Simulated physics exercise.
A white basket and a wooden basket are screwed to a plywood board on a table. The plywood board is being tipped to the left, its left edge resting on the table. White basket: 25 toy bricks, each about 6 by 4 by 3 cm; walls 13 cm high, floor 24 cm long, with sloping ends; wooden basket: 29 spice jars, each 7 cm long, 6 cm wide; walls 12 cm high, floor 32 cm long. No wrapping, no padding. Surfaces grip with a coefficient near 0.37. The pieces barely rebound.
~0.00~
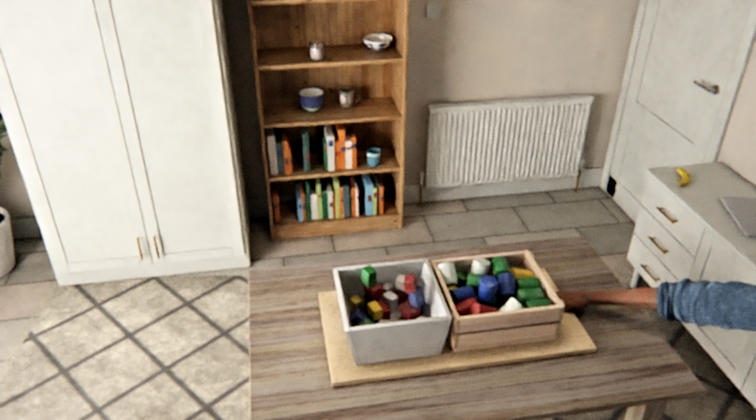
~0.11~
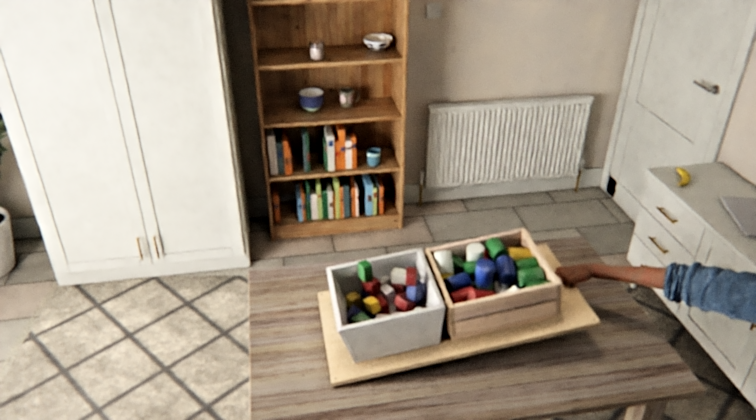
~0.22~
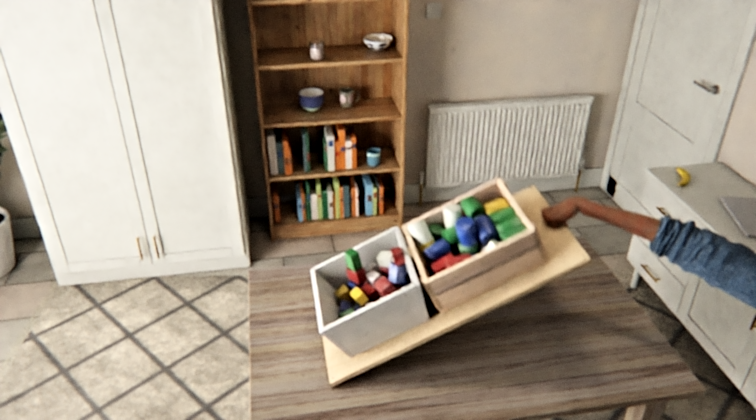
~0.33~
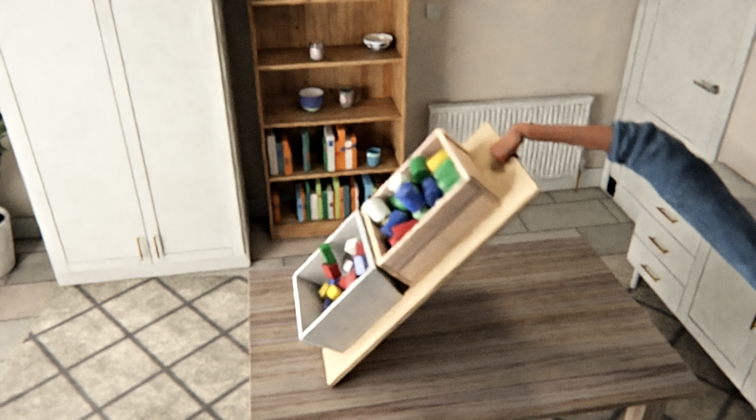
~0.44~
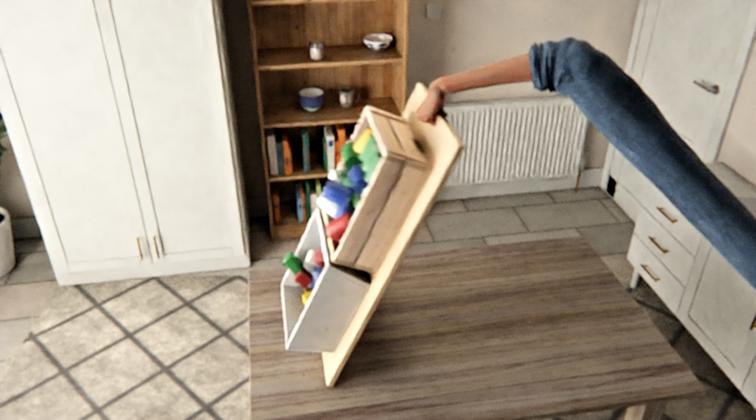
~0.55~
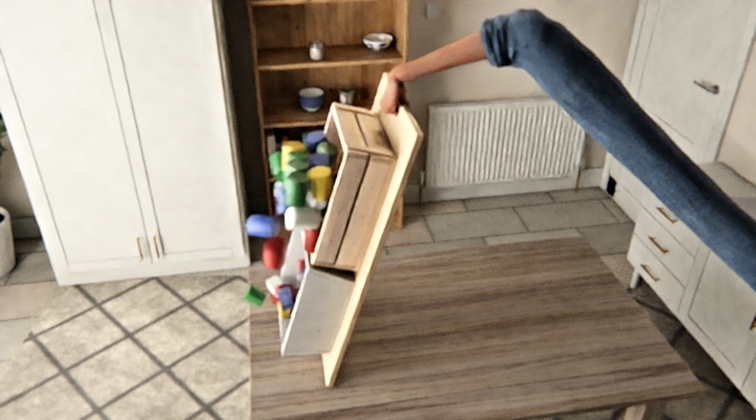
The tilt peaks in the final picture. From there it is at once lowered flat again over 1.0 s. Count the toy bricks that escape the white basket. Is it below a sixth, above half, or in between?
The white basket loses between a sixth and a half of its toy bricks.
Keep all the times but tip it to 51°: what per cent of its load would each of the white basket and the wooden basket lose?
In that case white basket 0, wooden basket 40 per cent.
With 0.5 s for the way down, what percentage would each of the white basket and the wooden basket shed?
In that case white basket 50, wooden basket 100 per cent.
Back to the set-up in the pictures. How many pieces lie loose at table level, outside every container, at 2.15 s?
Roughly 3.
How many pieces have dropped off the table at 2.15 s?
About 30.
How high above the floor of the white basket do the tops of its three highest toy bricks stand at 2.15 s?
Some 13 cm.
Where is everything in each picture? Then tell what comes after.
In the first frame (we follow the rim corner now nearest the camera), white basket at (350, 329); wooden basket at (460, 318); tilt 0°; nothing out yet.
In the second frame, white basket at (342, 328); wooden basket at (453, 306); tilt 8°.
In the third frame, white basket at (323, 329); wooden basket at (428, 280); tilt 26°.
In the fourth frame, white basket at (302, 336); wooden basket at (382, 261); tilt 47°.
In the fifth frame, white basket at (287, 346); wooden basket at (334, 257); tilt 65°; 1 out, the lowest jar at (338, 193).
In the sixth frame, white basket at (282, 351); wooden basket at (313, 259); tilt 73°; 16 out, the lowest brick at (255, 297).
After 0.81 s, tilt 61°; 9 of 25 out of the white basket and 23 of 29 out of the wooden basket.
After 1.13 s, tilt 28°; 9 of 25 out of the white basket and 25 of 29 out of the wooden basket.
After 1.58 s, tilt 0°; 9 of 25 out of the white basket and 25 of 29 out of the wooden basket.
Outcome (at 2.15 s), 9 of 25 out of the white basket and 25 of 29 out of the wooden basket. Asked share, 9 of 25, 36 per cent.
